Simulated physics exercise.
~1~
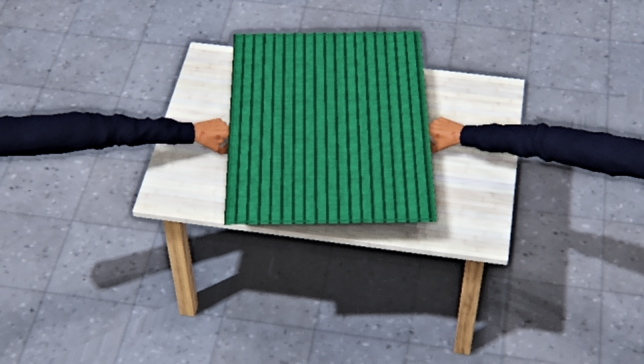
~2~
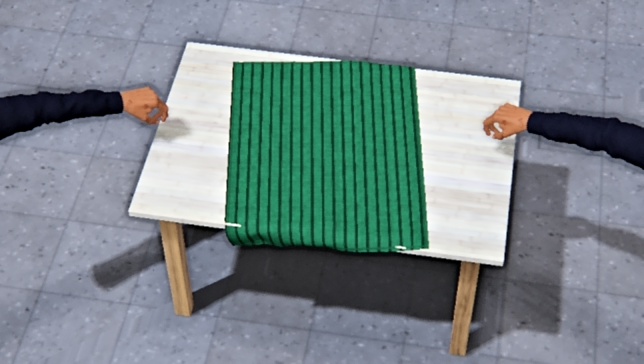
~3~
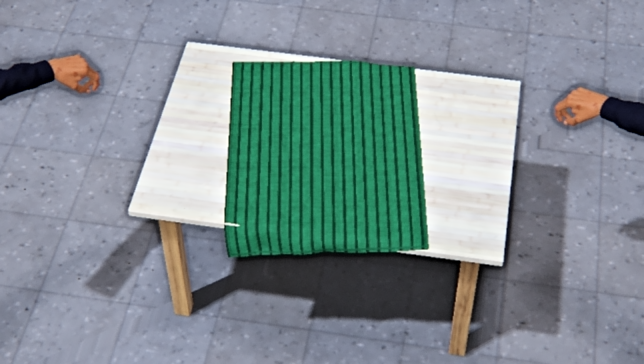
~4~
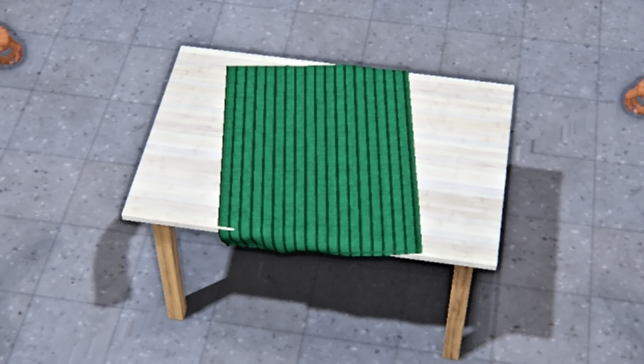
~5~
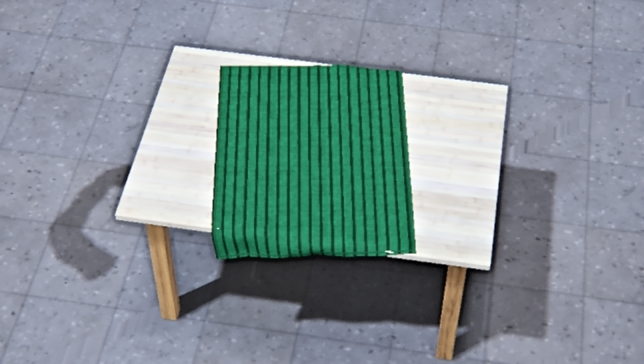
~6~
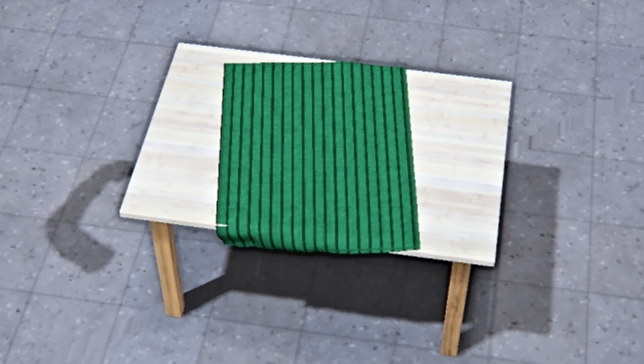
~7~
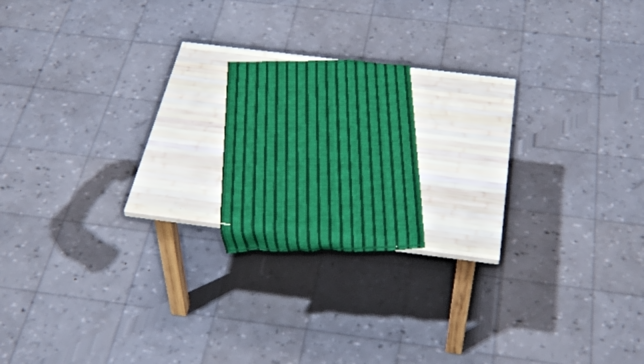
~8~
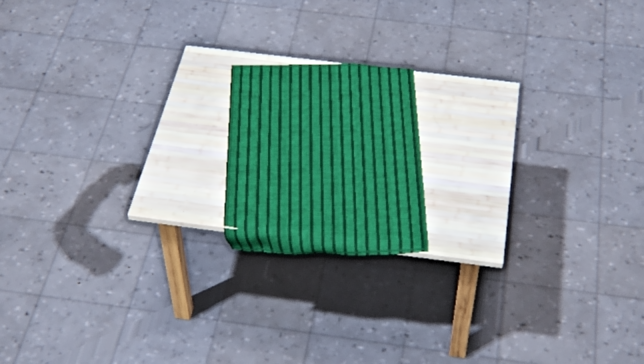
Green striped cloth dropping from two hands onto a pale wooden table, its near edge draping over the front and staying put.
